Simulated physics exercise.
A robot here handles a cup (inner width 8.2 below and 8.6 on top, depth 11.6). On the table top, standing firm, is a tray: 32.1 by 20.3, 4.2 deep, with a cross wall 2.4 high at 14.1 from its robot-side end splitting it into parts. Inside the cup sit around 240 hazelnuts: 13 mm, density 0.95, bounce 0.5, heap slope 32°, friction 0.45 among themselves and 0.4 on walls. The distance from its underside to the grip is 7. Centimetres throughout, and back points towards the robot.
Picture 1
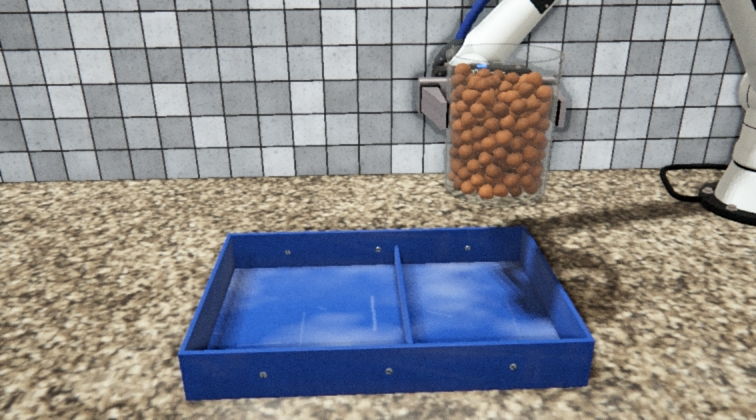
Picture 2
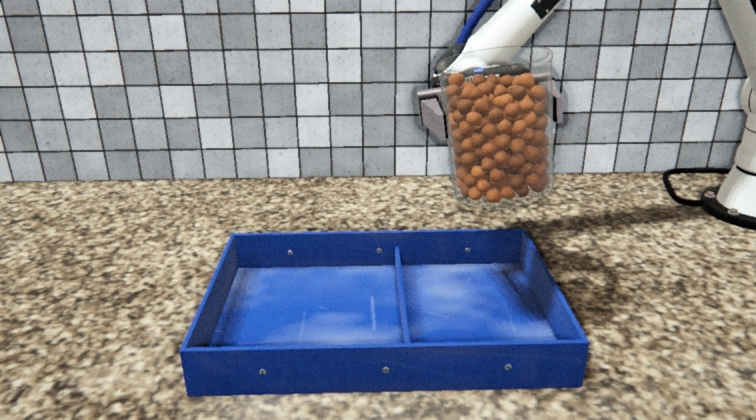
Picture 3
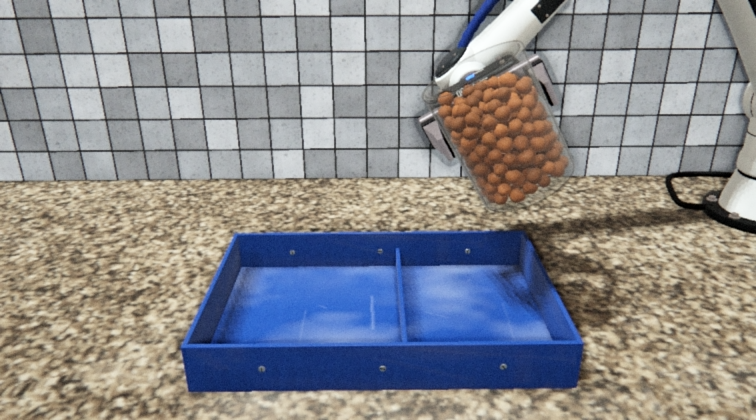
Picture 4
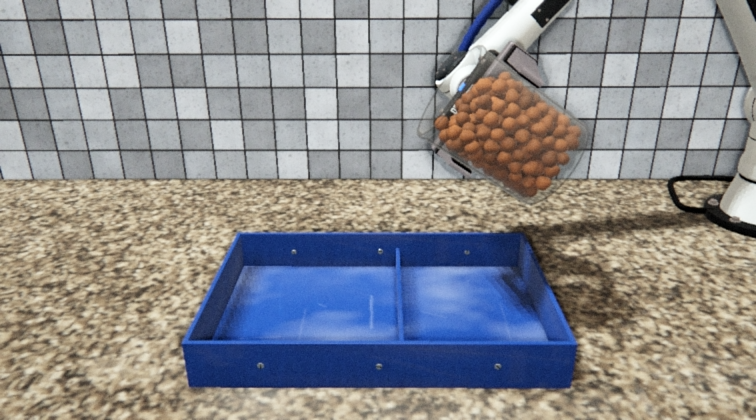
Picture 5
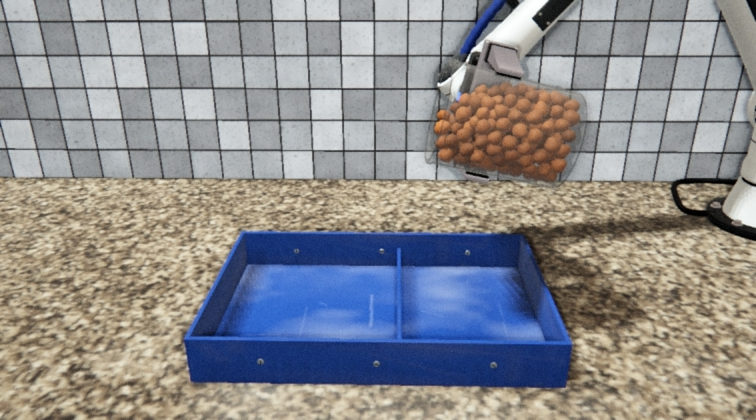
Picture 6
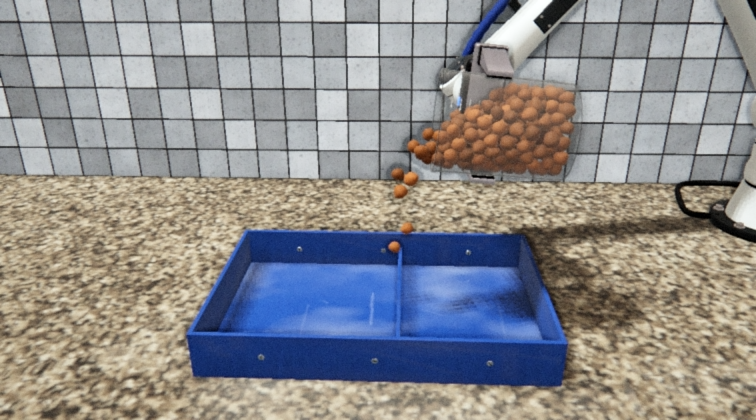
Robot arm tilting a clear cup of round brown nuts leftward above a divided blue tray, the first few tumbling out.
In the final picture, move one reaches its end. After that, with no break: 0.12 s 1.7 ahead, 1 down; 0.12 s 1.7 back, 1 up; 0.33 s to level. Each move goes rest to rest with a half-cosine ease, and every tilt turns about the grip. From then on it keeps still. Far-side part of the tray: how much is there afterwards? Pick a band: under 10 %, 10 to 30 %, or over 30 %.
10 to 30 %.
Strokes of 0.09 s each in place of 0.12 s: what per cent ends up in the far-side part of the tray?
About 15 per cent in that case.
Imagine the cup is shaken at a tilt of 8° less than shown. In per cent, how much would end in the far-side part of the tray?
Near 10 %.
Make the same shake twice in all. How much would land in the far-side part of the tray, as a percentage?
Near 25 per cent.
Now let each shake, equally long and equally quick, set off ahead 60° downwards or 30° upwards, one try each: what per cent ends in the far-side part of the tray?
Estimates, in order: 10 % then 20 %.
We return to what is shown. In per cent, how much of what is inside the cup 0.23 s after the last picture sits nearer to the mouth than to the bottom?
I'd say close to 50 per cent.
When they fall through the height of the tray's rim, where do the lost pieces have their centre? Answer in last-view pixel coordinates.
Roughly at (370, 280).
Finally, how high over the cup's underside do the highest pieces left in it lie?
Height at rest: Approx. 10.0 cm.
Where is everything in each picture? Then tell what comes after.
The first frame shows cup middle at (499, 125), level; upper third of the load around (498, 97), from x 455 to 545, top at y 70; 240 in the cup.
The second frame shows cup middle at (499, 129), tilted 8° forward; upper third of the load around (497, 103), from x 455 to 540, top at y 80.
The third frame shows cup middle at (501, 130), tilted 29° forward; upper third of the load around (502, 107), from x 445 to 560, top at y 80.
The fourth frame shows cup middle at (503, 129), tilted 56° forward; upper third of the load around (503, 109), from x 445 to 575, top at y 80.
The fifth frame shows cup middle at (504, 127), tilted 77° forward; upper third of the load around (514, 109), from x 440 to 570, top at y 90.
The sixth frame shows cup middle at (503, 127), tilted 85° forward; upper third of the load around (521, 112), from x 395 to 565, top at y 90; 235 in the cup, 1 in the far-side part, 4 in flight or on a rim.
Then, 0.23 s after the last picture, tilted 85° forward, highest piece 23 above the table; 218 in the cup, 17 in the far-side part, 5 in flight or on a rim.
Then, 0.46 s after the last picture, tilted 23° forward, highest piece 24 above the table; 199 in the cup, 32 in the far-side part, 3 in the robot-side part, 6 in flight or on a rim.
Then, 0.77 s after the last picture, level, highest piece 23 above the table; 198 in the cup, 38 in the far-side part, 4 in the robot-side part.
Then, 1.82 s after the last picture, level, highest piece 23 above the table; 198 in the cup, 38 in the far-side part, 4 in the robot-side part.
Final count, 198 in the cup, 38 in the far-side part, 4 in the robot-side part. That is 16 % in the far-side part of the tray.
